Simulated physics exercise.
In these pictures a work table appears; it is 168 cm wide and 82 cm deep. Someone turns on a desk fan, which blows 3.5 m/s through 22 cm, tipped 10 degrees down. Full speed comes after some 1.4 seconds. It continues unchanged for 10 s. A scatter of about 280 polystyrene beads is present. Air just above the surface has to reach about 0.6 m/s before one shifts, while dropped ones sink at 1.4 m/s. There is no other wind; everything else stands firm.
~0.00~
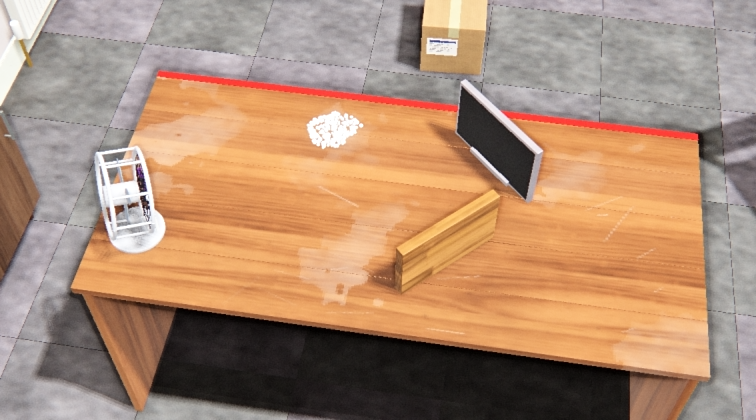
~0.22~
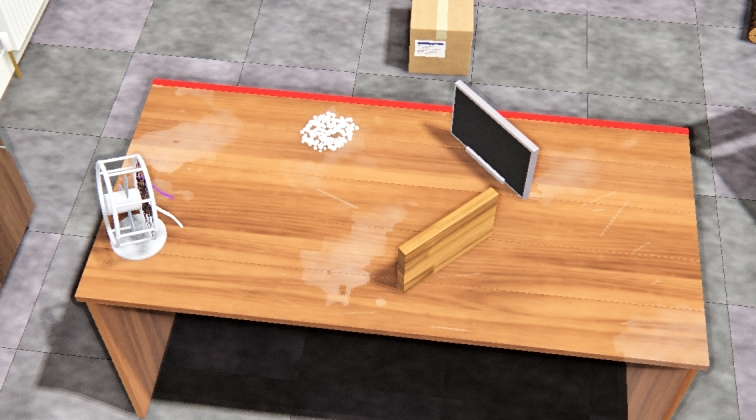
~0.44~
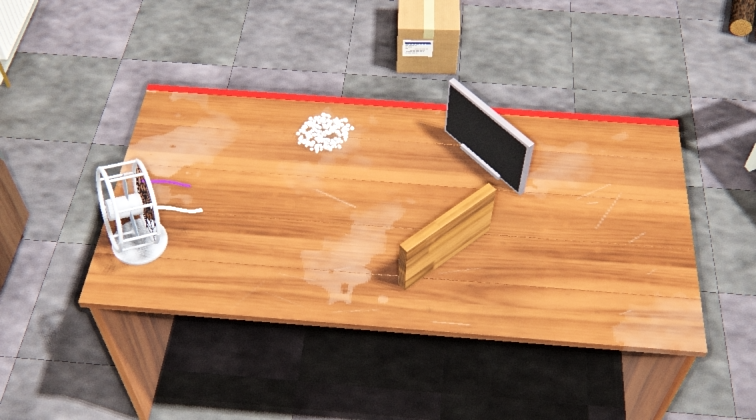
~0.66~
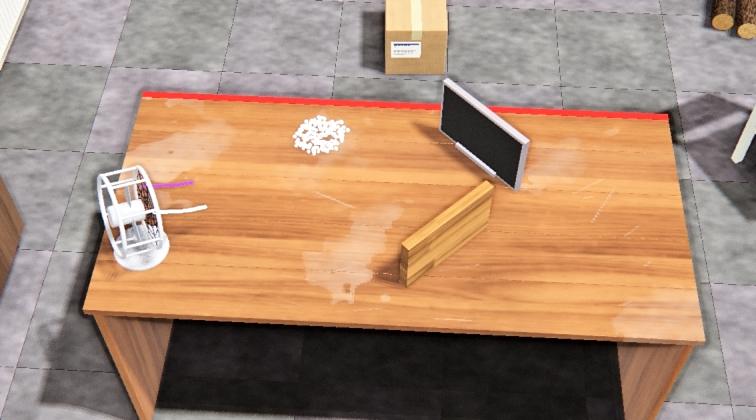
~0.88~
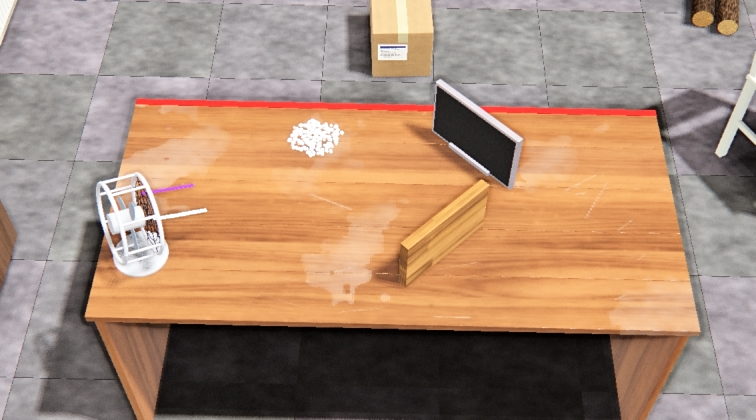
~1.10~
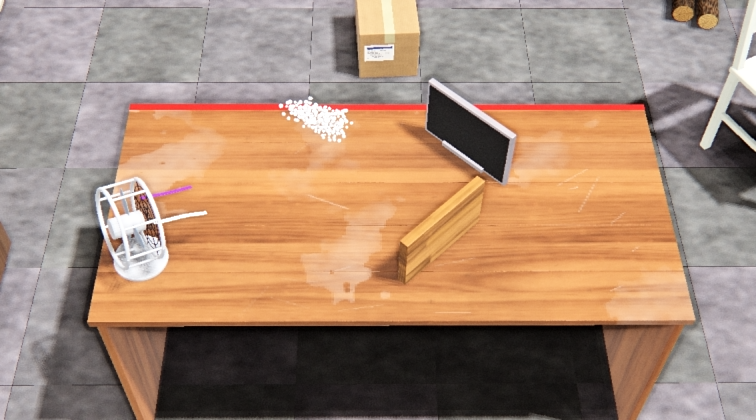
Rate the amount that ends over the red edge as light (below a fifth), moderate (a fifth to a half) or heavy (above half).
Heavy.
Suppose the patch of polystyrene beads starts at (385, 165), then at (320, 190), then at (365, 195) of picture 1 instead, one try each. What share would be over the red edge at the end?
Results, one try each: 50 %, 30 %, 0 %.
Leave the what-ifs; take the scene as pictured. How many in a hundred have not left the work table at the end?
Estimate: Close to 0 percent.
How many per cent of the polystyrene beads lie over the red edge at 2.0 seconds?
I'd put it at some 100 %.
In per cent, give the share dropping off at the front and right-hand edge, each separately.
Roughly 0 % front, roughly 0 % right-hand.
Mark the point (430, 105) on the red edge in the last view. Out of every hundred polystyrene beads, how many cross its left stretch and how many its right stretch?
I'd guess near 100 percent left and close to 0 percent right.
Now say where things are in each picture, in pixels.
The middle of the polystyrene beads is near (332, 130), none has stirred yet and the mouth of the desk fan is at (125, 193), in the first frame.
The middle of the polystyrene beads is near (329, 132), none has stirred yet and the red edge is centred on (416, 103), in the second frame.
The middle of the polystyrene beads is near (324, 133), none has stirred yet, the top of a laptop is at (490, 111) and the top of a board is at (449, 216), in the third frame.
The middle of the polystyrene beads is near (321, 135) and none has stirred yet, in the fourth frame.
The middle of the polystyrene beads is near (315, 139) and about 5 % have left their places, in the fifth frame.
The middle of the polystyrene beads is near (320, 120), the farthest in sight from the desk fan is at (346, 111) and all have left their places, in the sixth frame.
After 2.0 s, 100 % are over the red edge; 100 % have settled or left.
After 3.2 s, 100 % are over the red edge; 100 % have settled or left.
After 5.5 s, 100 % are over the red edge; 100 % have settled or left.
After 10.0 s, at the end, 100 % are over the red edge.
